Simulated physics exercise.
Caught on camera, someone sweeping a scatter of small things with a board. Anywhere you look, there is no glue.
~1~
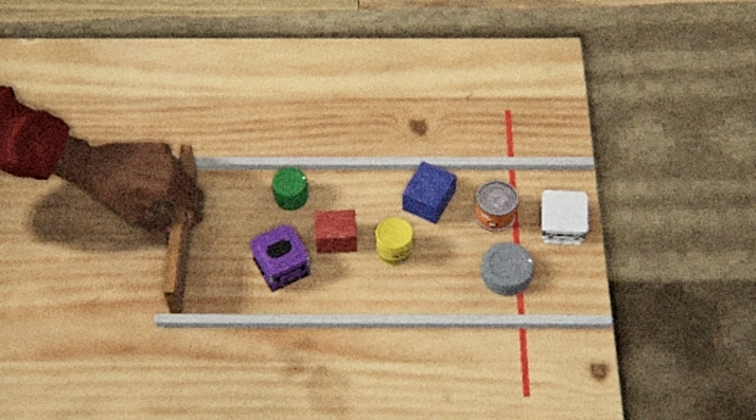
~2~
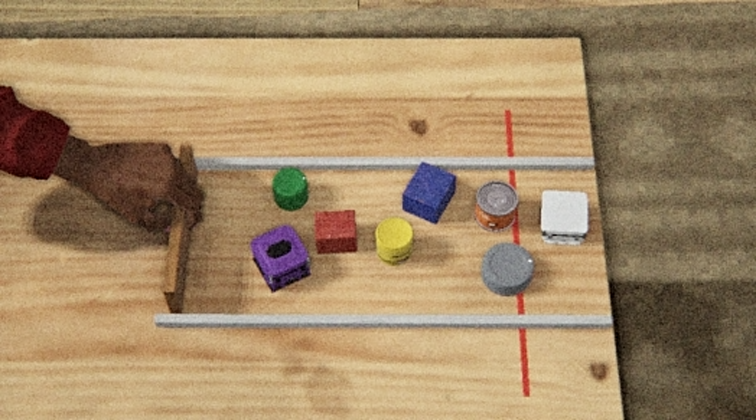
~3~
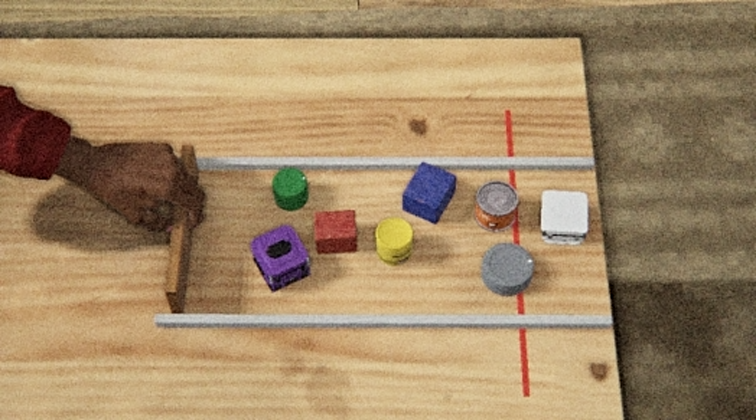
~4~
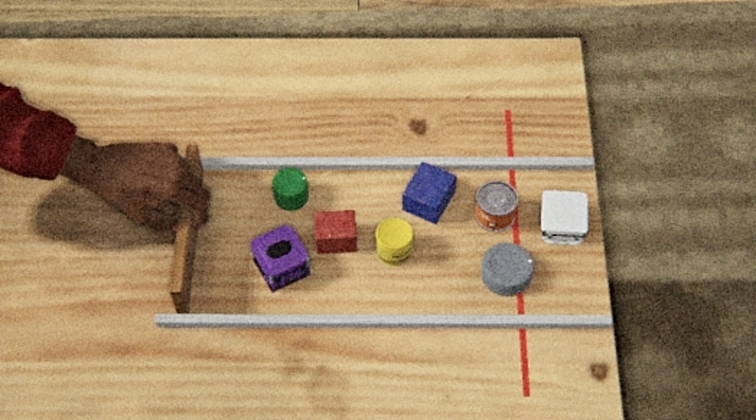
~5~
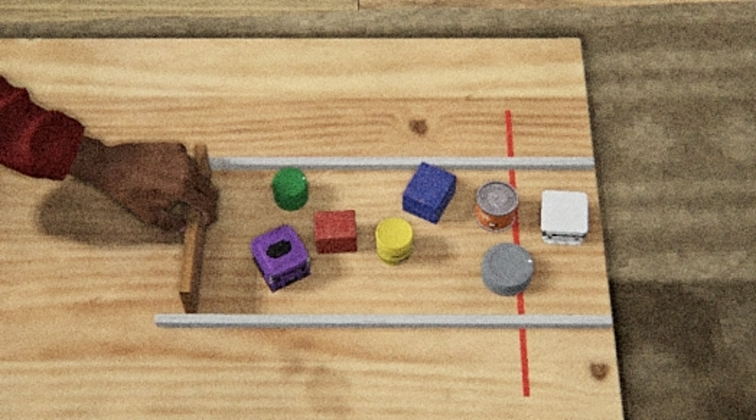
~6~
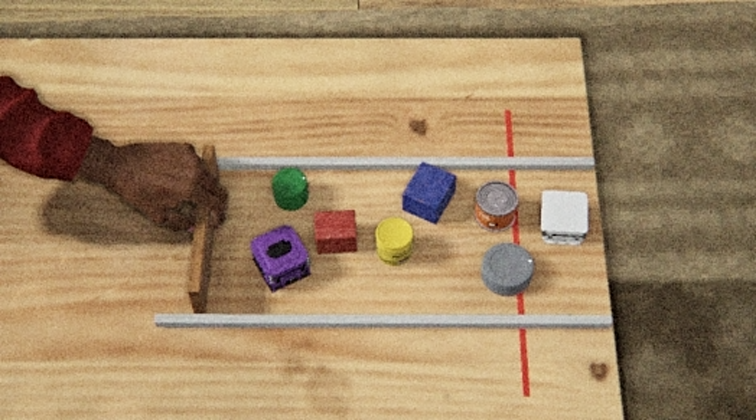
A hand slides a wooden board slightly right toward several small objects, which stay still.
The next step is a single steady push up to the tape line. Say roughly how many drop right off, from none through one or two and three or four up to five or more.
Dropping off: One or two.
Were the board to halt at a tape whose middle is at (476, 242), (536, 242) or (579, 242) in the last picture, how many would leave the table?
In order, the counts are 0, 3 and 5.
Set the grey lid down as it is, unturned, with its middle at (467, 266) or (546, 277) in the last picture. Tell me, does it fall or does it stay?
Well, the grey lid sits tight the first time and sits tight the second time.
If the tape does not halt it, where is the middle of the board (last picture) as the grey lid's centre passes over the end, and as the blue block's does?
Roughly (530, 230); for the second one, roughly (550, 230).
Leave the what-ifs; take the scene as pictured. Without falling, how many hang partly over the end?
The overhang total is 2.
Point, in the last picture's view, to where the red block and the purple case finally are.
Red block: About (532, 215); purple case: About (543, 271).
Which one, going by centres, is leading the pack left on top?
That is the orange pot.
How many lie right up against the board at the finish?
That makes 3.
Soon after, none off yet; white case at rest near (563, 218); grey lid at rest near (507, 269); orange pot at rest near (496, 206).
By the end, the number that fall off is one or two; fallen, white case.
